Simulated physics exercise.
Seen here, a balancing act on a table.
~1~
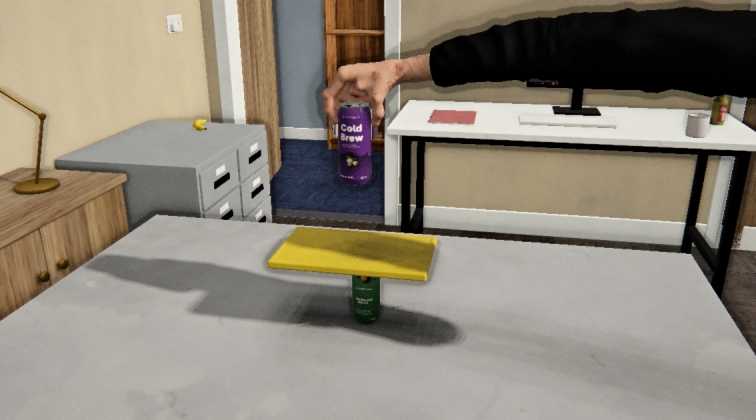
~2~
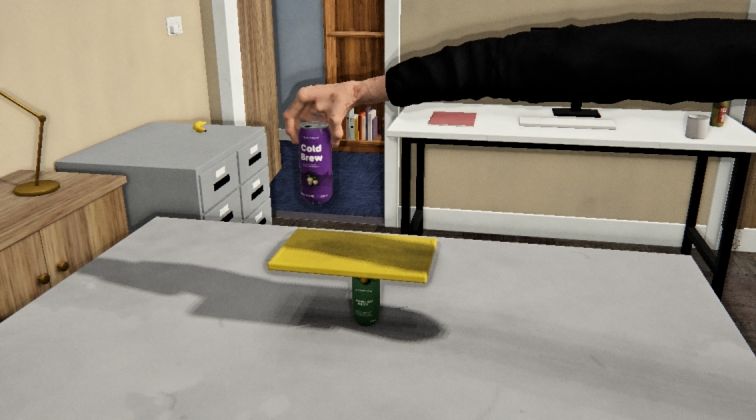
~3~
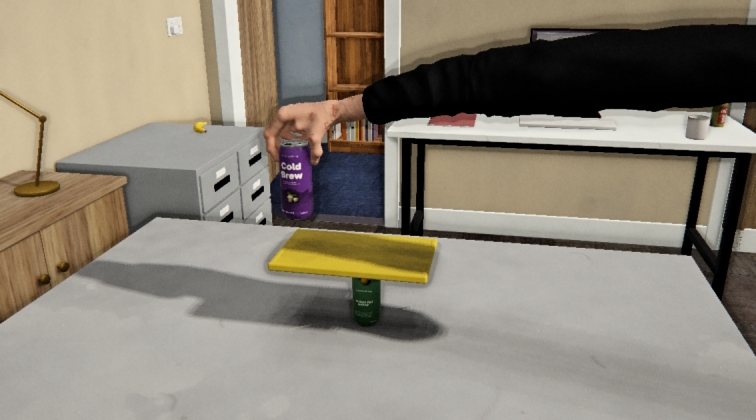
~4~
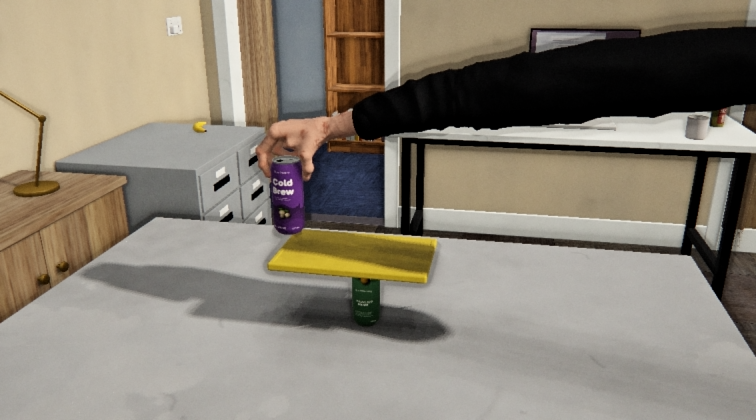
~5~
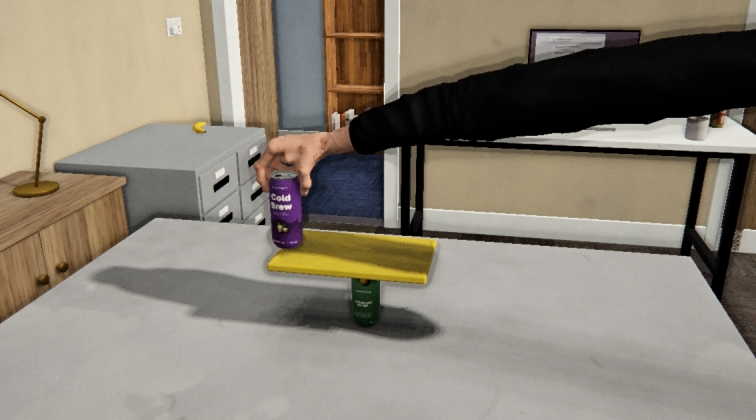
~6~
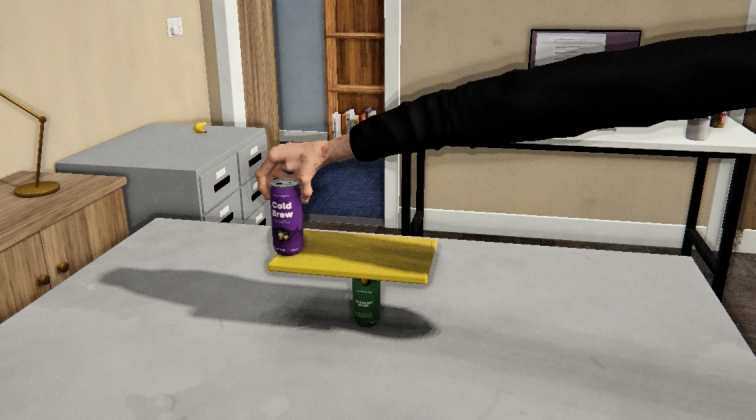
We see a yellow lid balanced on a green can on a gray table as a hand holding a purple can moves left and down, bringing the can onto the lid's left end and keeping hold of it.
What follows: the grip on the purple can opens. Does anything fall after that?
It gives way.
Then, 0.40 s past the last view, purple can now fallen; yellow lid rocked 56° from its first pose.
Then, 0.70 s past the last view, yellow lid now fallen.
Finally, fallen, purple can and yellow lid; green can still in place. The stack loses its balance.
